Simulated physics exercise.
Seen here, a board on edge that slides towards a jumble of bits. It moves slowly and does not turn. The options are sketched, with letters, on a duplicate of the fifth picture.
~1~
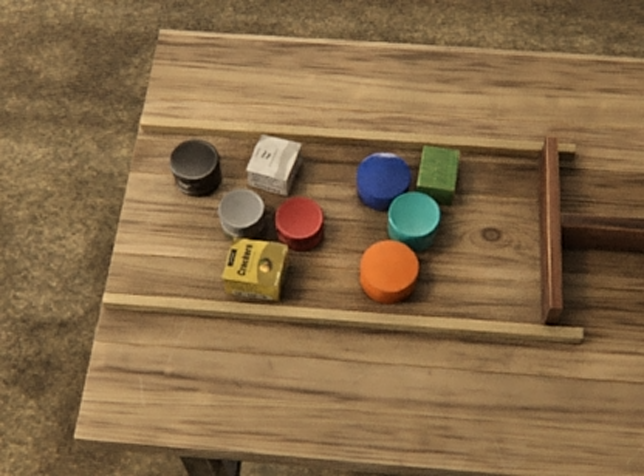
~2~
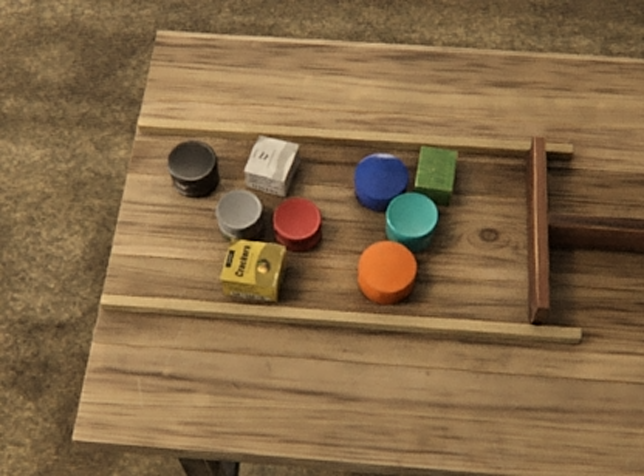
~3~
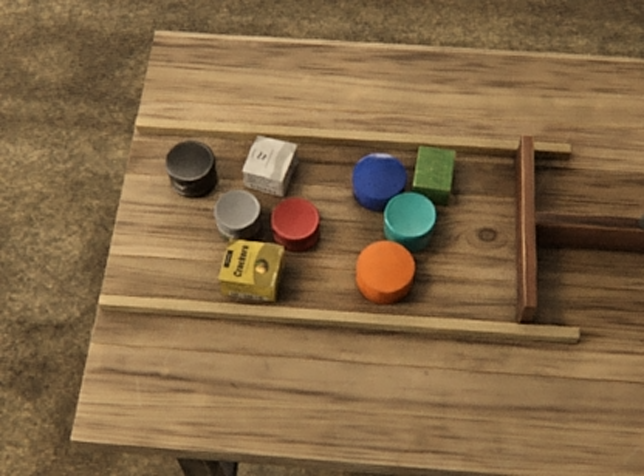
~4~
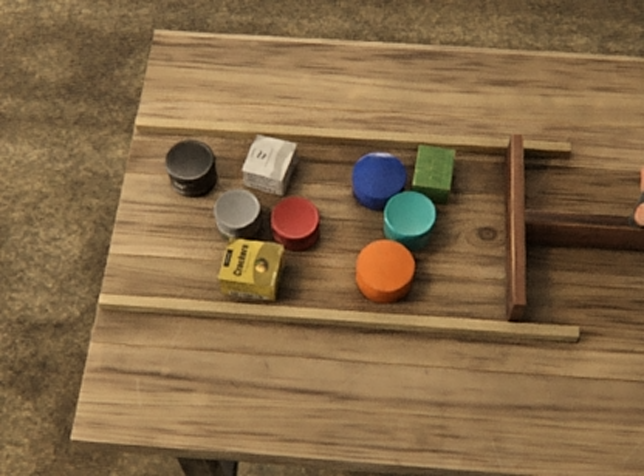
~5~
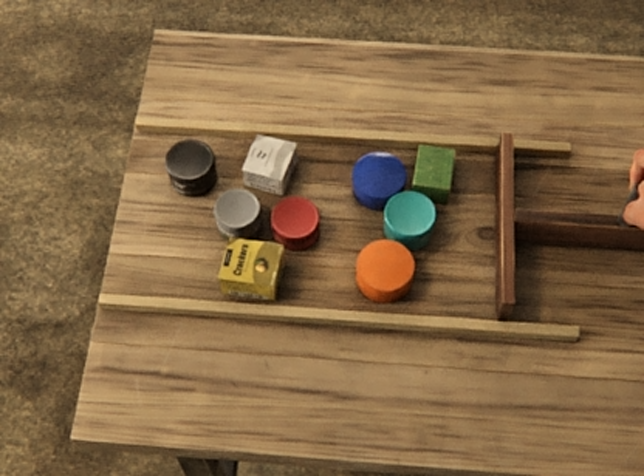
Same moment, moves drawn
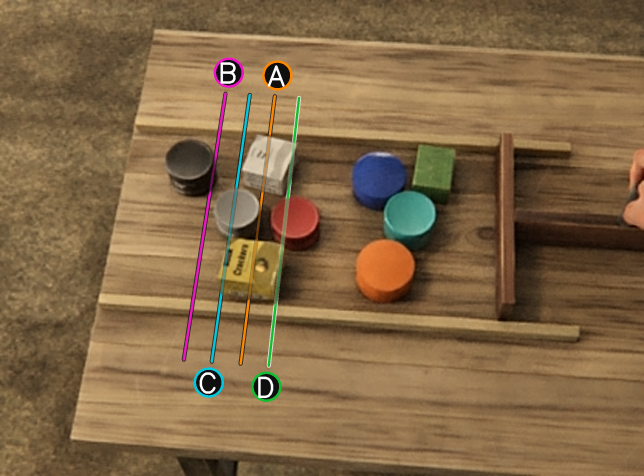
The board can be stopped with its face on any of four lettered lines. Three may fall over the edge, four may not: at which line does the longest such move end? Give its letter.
No farther than B.
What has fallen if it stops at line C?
The black tub.
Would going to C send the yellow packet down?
No.
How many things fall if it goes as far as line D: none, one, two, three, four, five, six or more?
In all, none.
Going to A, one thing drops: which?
The black tub goes over.
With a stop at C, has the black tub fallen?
Yes.
On the marked copy, A at (259, 220); B at (206, 217); C at (232, 219); D at (285, 222).
Following B. Soon after the start, board (399, 207); green block (374, 172); orange tin (359, 270).
Later, board (289, 200); black tub (132, 158); white box (183, 152).
In the end, board (207, 195); black tub over the edge; grey jar over the edge; three fallen.
As for the rest, A is within the limit but short; C is within the limit but short; D is within the limit but short.
